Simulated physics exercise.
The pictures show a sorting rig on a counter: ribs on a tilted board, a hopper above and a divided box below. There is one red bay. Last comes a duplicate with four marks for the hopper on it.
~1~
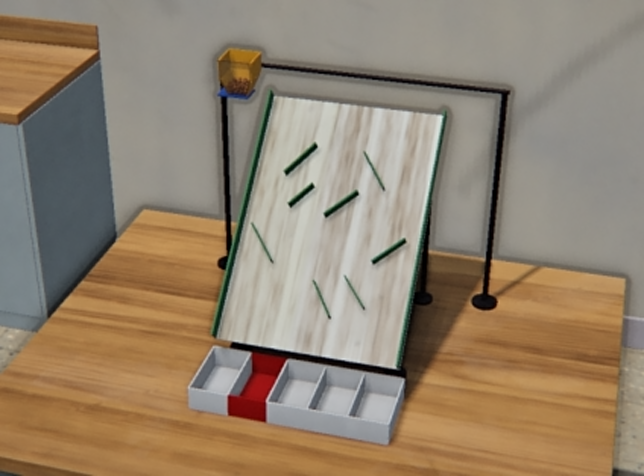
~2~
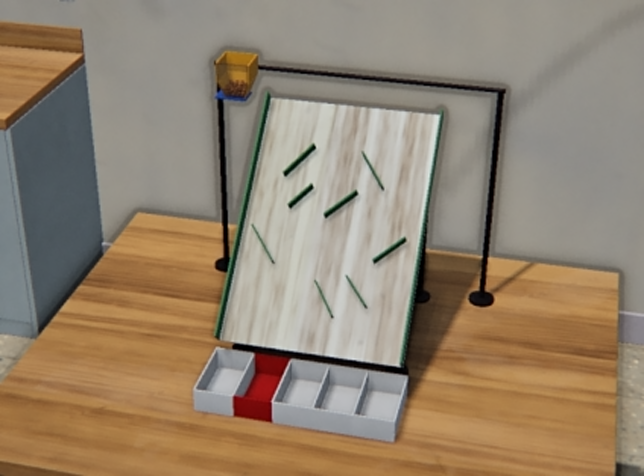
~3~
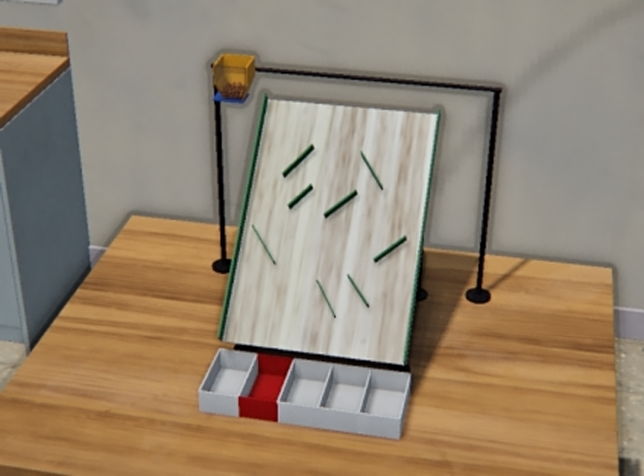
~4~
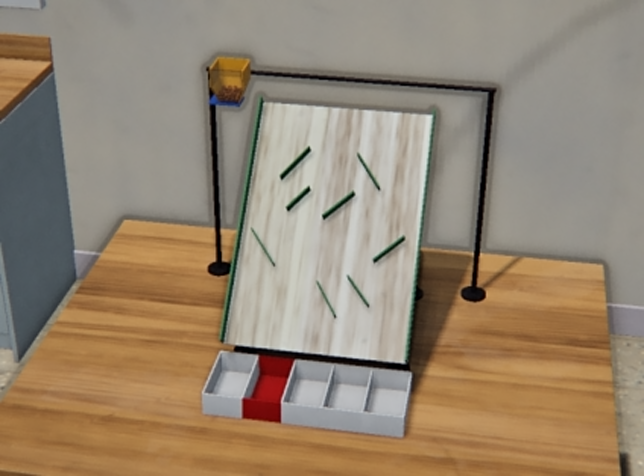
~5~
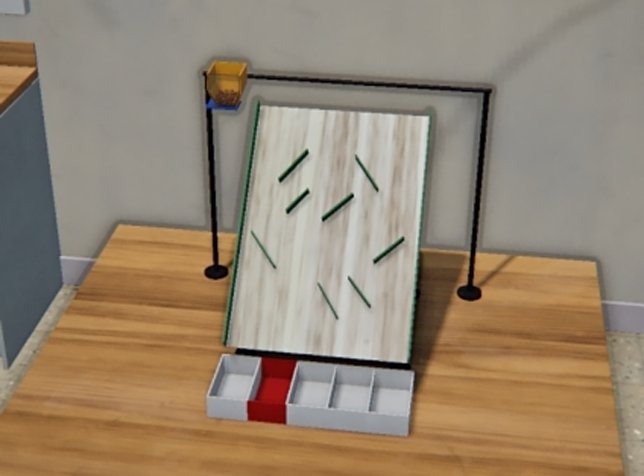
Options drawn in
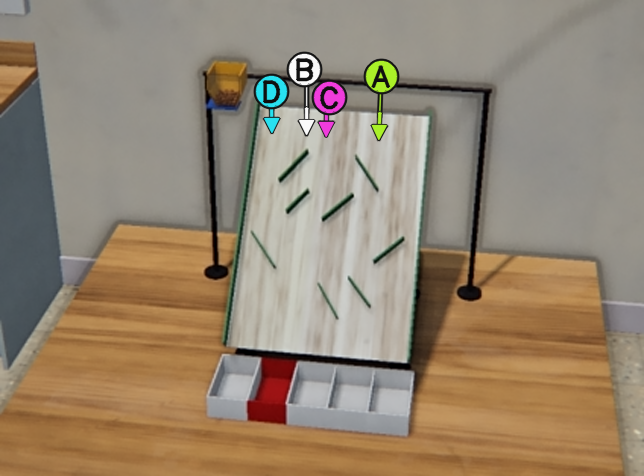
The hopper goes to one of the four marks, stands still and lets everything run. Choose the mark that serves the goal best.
C.
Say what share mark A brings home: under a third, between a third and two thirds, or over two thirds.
Under a third.
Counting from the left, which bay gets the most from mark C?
It is the second one.
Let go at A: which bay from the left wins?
The fifth from the left.
On the marked copy, mark A meets the board at (379, 134); mark B meets the board at (306, 129); mark C meets the board at (326, 131); mark D meets the board at (271, 127).
Choosing A, only a few in the red bay, all but a few in other bays, only a few held on the board.
Choosing B, close to a quarter in the red bay, the bulk in other bays.
Choosing C, close to half in the red bay, close to a third in other bays, a small share outside the box.
Choosing D, only a few in the red bay, all but a few in other bays, only a few outside the box.
